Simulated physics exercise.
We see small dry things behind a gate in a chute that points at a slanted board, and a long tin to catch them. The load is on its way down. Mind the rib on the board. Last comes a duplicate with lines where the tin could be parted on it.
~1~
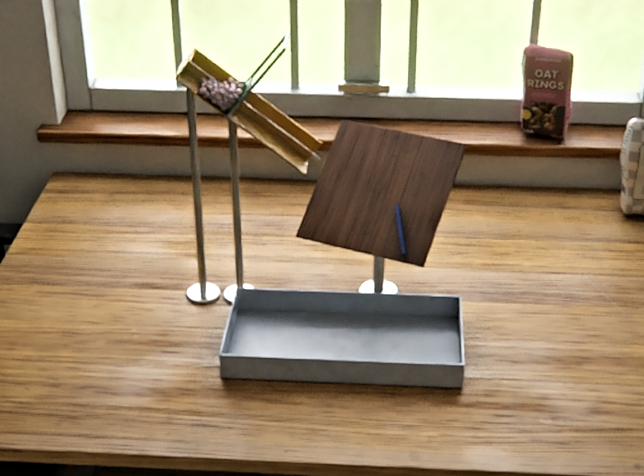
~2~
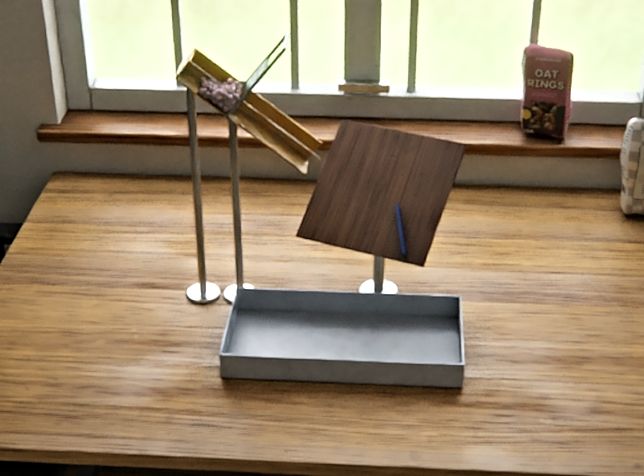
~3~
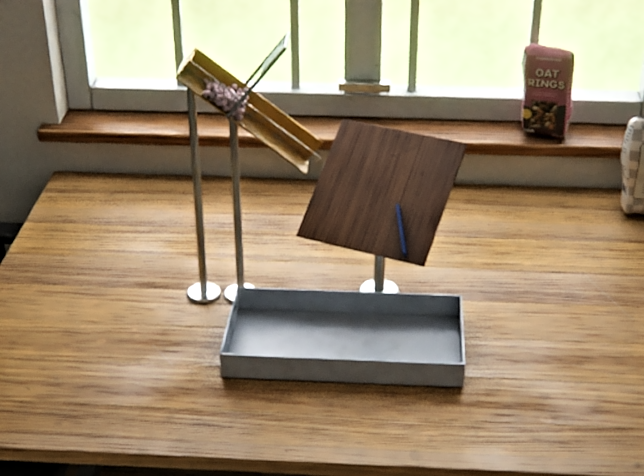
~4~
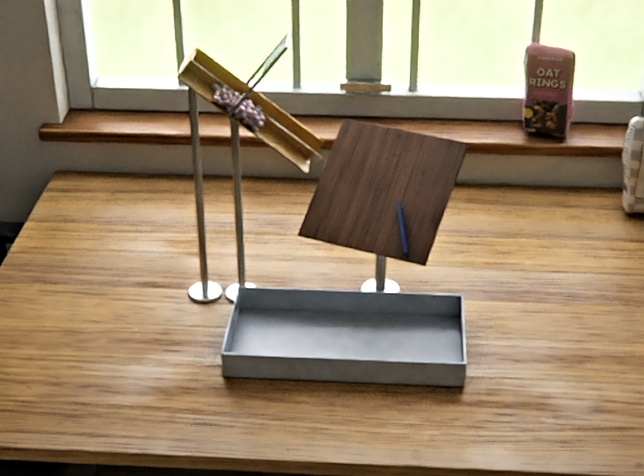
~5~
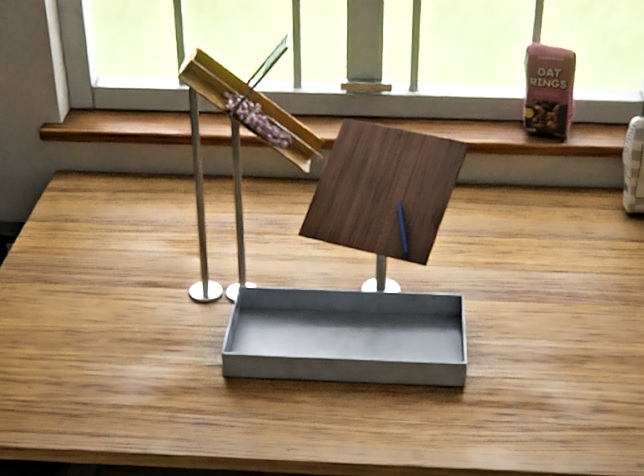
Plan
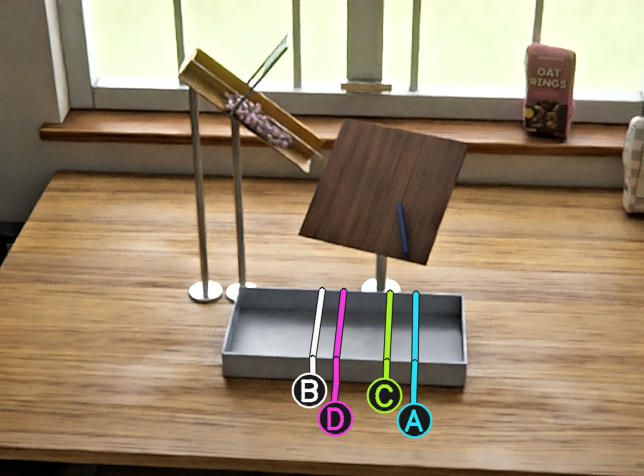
A dark brown square board with a short blue rib stands tilted on a wooden table, seen from slightly above before a bright window with a pink package on its sill. Left of it, a yellow chute on thin metal posts slopes down rightward, above a long, empty grey tin. Small pinkish pieces slide down the chute, stretching into a longer band, while the camera stays practically still.
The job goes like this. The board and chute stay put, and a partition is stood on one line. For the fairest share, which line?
C.
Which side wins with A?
The left side.
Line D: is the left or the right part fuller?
Right.
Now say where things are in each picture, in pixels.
The first frame shows load behind the gate (225, 93), sugar pearls; lip of the chute (307, 167), sloping fairly steeply.
The second frame shows middle of the board (381, 190), tilted fairly steeply; middle of its low edge (358, 251); of its high edge (403, 131).
The third frame shows front corners of the tin (221, 354) and (464, 364), empty; front of the load (241, 111).
The fourth frame shows middle of the load (243, 105); its front (263, 119), roughly a third of the way to the lip; rib from (398, 203) to (405, 252).
The fifth frame shows middle of the load (250, 118); its front (289, 141), roughly two thirds of the way to the lip.
On the marked copy, line A crosses the front rim at (414, 361); line B crosses the front rim at (312, 357); line C crosses the front rim at (386, 360); line D crosses the front rim at (336, 358).
With A, of what is caught, the larger part on the left of the divider, roughly a quarter on the right.
With B, of what is caught, about a tenth on the left of the divider, almost all on the right.
With C, of what is caught, roughly a third on the left of the divider, roughly two thirds on the right.
With D, of what is caught, about a tenth on the left of the divider, almost all on the right.
